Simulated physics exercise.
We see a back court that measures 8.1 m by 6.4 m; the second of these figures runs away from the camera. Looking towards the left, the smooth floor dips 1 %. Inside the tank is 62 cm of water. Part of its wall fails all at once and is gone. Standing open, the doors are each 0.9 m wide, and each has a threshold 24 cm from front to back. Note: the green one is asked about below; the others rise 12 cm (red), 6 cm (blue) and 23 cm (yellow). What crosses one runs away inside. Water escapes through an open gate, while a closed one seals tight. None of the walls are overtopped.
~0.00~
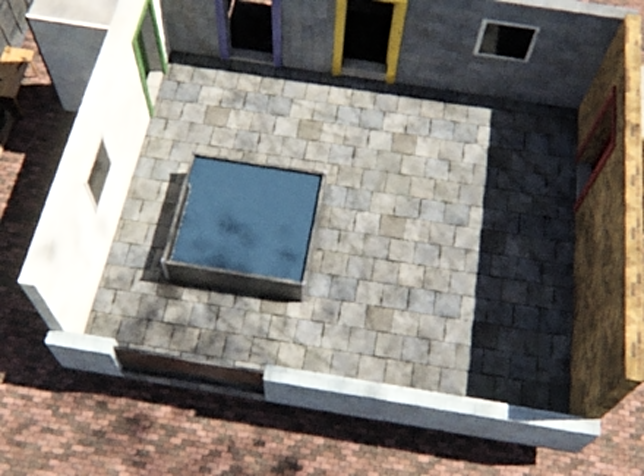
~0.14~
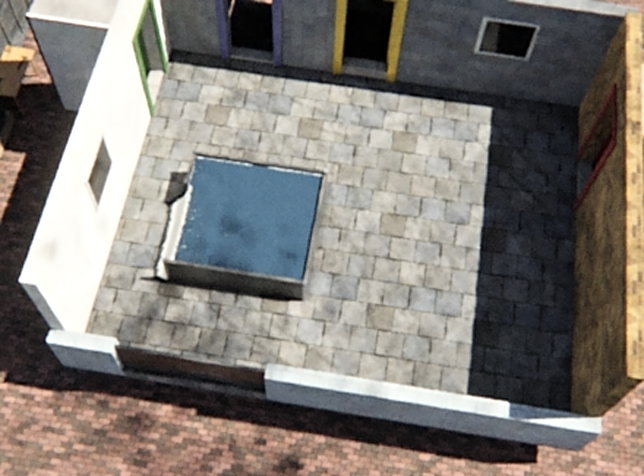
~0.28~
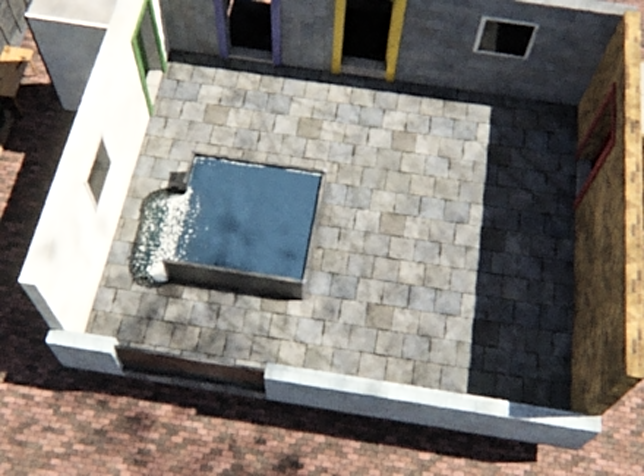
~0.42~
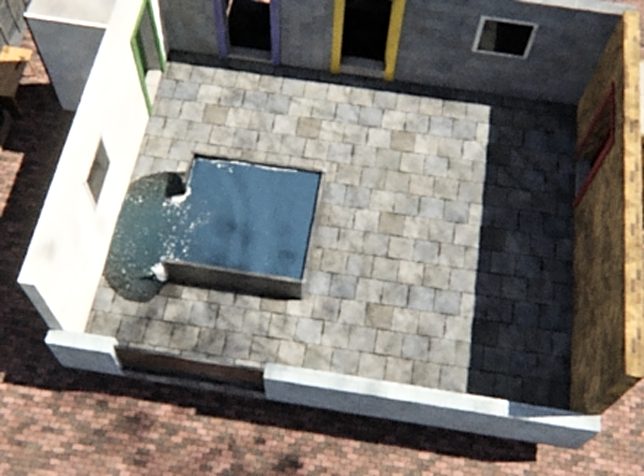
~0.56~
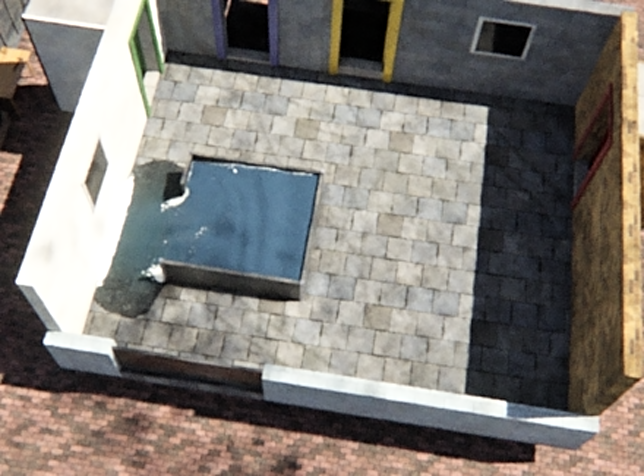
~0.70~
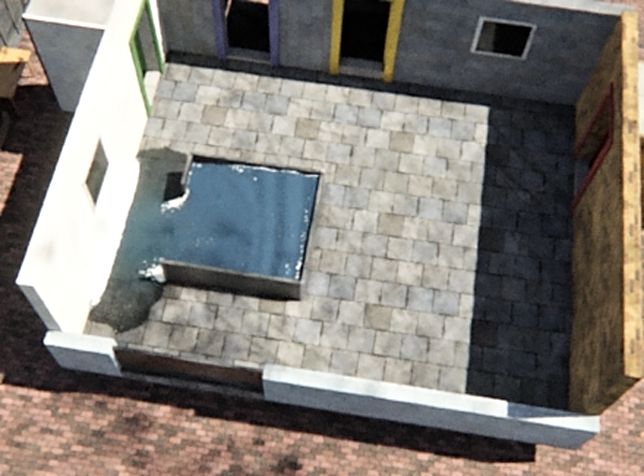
Water burst out through the left side of a square tank in a paved, walled court, foamed onto the floor, and spread to the white left wall, then along it both ways.
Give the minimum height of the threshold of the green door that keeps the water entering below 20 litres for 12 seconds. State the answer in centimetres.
Minimum height: About 8.5 cm.
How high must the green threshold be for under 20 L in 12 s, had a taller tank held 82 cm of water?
I'd go with near 11.0 cm then.
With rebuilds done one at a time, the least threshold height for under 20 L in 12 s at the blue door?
At blue, about 13.5 cm.
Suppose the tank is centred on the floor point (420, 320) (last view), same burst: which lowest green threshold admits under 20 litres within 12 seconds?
Minimum: Approx. 14.5 cm.
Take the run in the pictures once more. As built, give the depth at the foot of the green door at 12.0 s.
Some 8.0 cm.
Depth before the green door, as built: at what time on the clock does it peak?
That happens close to 5.0 s on the clock.
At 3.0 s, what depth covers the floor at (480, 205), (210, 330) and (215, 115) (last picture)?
Taking the spots in order: About 0, 8 and 4 centimetres.
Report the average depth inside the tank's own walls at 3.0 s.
24 cm, roughly.
After 1.4 s water covers 10 % of the floor, deepest (50 cm) near (112, 236); 3 cm at the green door, 0 litres in over its 10 cm threshold.
After 3.0 s water covers 35 % of the floor, deepest (40 cm) near (78, 350); 7 cm at the green door, 0 litres in over its 10 cm threshold.
After 12.0 s water covers 100 % of the floor, deepest (10 cm) near (380, 105); 8 cm at the green door, 10 litres in over its 10 cm threshold.
At the green door as built, the water arrived by 1.4 s and peaked near 9 cm at 5.0 s.
Run again over the same 12 s with other heights there, 28 litres in over 7.5 cm, 10 litres over 10 cm. The limit of 20 litres is kept from about 8.5 cm up.
